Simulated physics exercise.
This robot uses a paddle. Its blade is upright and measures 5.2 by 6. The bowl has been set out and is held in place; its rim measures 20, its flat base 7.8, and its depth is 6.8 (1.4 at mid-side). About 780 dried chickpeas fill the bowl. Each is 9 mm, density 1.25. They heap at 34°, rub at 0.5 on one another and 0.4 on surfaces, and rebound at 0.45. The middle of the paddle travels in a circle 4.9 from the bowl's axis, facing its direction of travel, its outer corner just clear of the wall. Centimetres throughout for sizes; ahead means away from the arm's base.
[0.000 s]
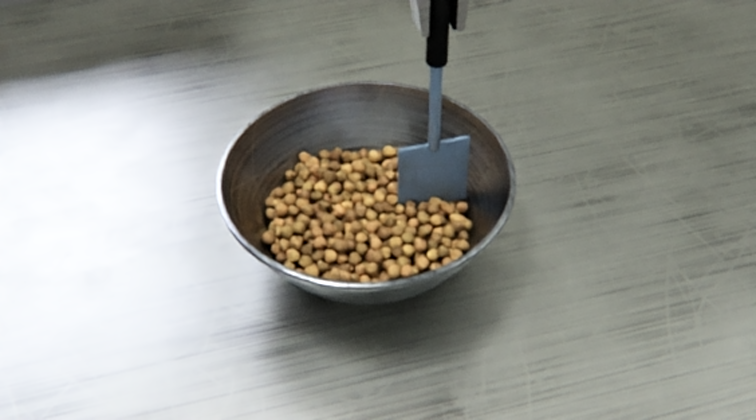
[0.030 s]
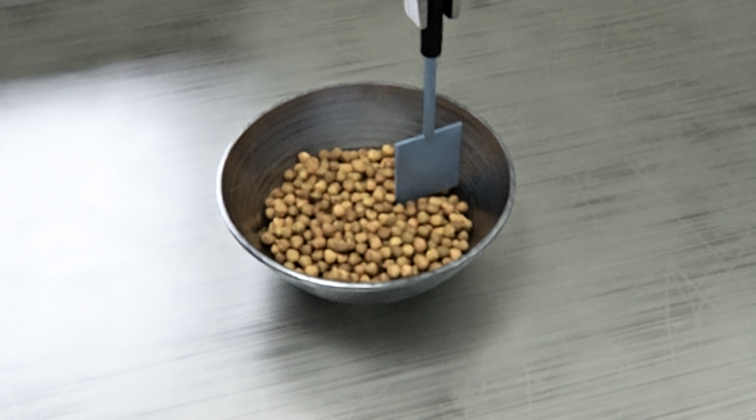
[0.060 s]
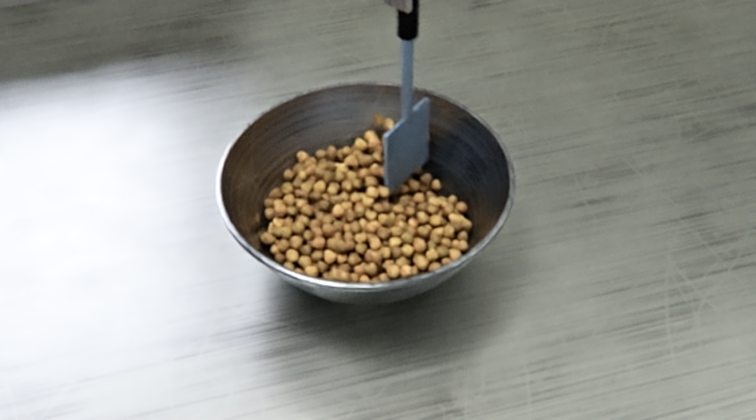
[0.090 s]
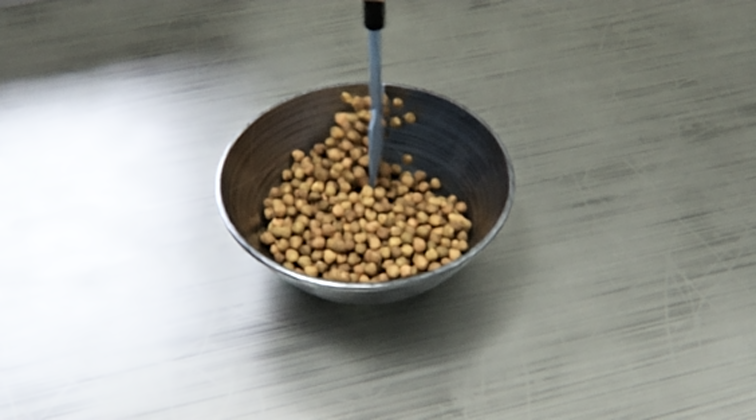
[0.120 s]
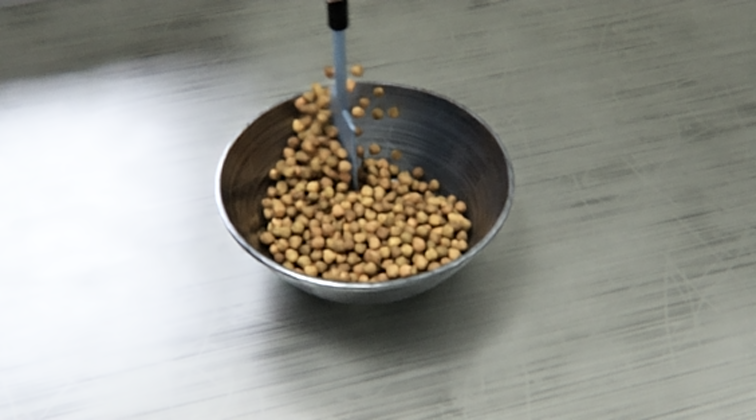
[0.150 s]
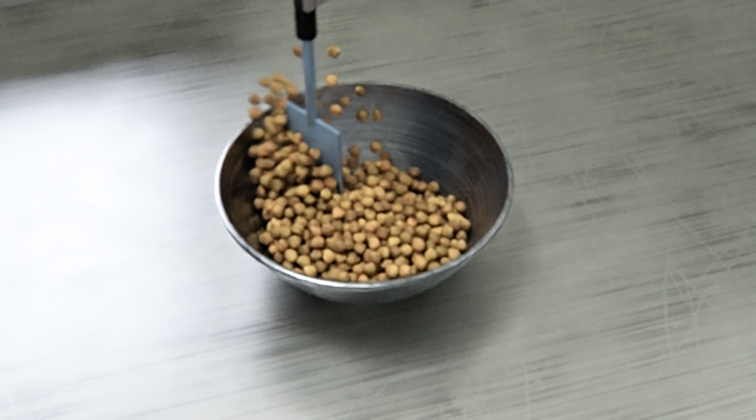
A blue-grey paddle on a black-handled robot tool sweeps from the right side of a metal bowl along its far wall to the left, turning as it goes. Tan chickpeas pile up ahead of the blade at the back left, and several fly up above the rim. The bowl stays still on a streaked grey surface, seen from above at an angle by an unmoving camera.
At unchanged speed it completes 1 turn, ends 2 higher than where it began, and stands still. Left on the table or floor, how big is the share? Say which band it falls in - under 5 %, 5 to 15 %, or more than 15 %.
It falls between 5 and 15 %.
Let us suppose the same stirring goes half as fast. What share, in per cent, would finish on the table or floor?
Estimated share: About 0 per cent.
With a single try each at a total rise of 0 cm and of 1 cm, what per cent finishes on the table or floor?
It comes to about 30 per cent and about 20 per cent.
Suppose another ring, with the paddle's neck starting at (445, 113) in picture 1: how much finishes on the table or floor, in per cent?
Roughly 0 per cent.
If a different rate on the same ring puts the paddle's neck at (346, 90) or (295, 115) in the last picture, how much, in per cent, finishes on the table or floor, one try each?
Around 5 and 15 percent, in that order.
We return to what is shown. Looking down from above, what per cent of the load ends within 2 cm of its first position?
70 %.
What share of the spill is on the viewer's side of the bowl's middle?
About 80 per cent.
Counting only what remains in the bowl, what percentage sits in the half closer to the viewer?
I'd put it near 60 per cent.
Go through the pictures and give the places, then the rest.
In the first frame, paddle neck at (435, 127), 0° round; upper third of the load around (357, 215), from x 270 to 465, top at y 150; 775 in the bowl.
In the second frame, paddle neck at (429, 117), 11° round; upper third of the load around (359, 215), from x 270 to 465, top at y 150.
In the third frame, paddle neck at (407, 100), 37° round; upper third of the load around (361, 210), from x 270 to 465, top at y 120.
In the fourth frame, paddle neck at (375, 90), 65° round; upper third of the load around (352, 208), from x 270 to 465, top at y 100.
In the fifth frame, paddle neck at (341, 90), 94° round; upper third of the load around (330, 204), from x 265 to 465, top at y 70.
In the sixth frame, paddle neck at (312, 101), 122° round; upper third of the load around (316, 202), from x 255 to 465, top at y 50; 770 in the bowl, 5 in flight or on the tool.
By 0.24 s, 210° round, highest piece 11 above the table; 734 in the bowl, 1 on the table or floor, 40 in flight or on the tool.
By 0.34 s, 297° round, highest piece 11 above the table; 709 in the bowl, 30 on the table or floor, 36 in flight or on the tool.
By 0.58 s, 0° round, highest piece 5 above the table; 701 in the bowl, 74 on the table or floor.
By 1.28 s, 0° round, highest piece 5 above the table; 701 in the bowl, 74 on the table or floor.
Final count, 701 in the bowl, 74 on the table or floor. That is 10 % on the table or floor.
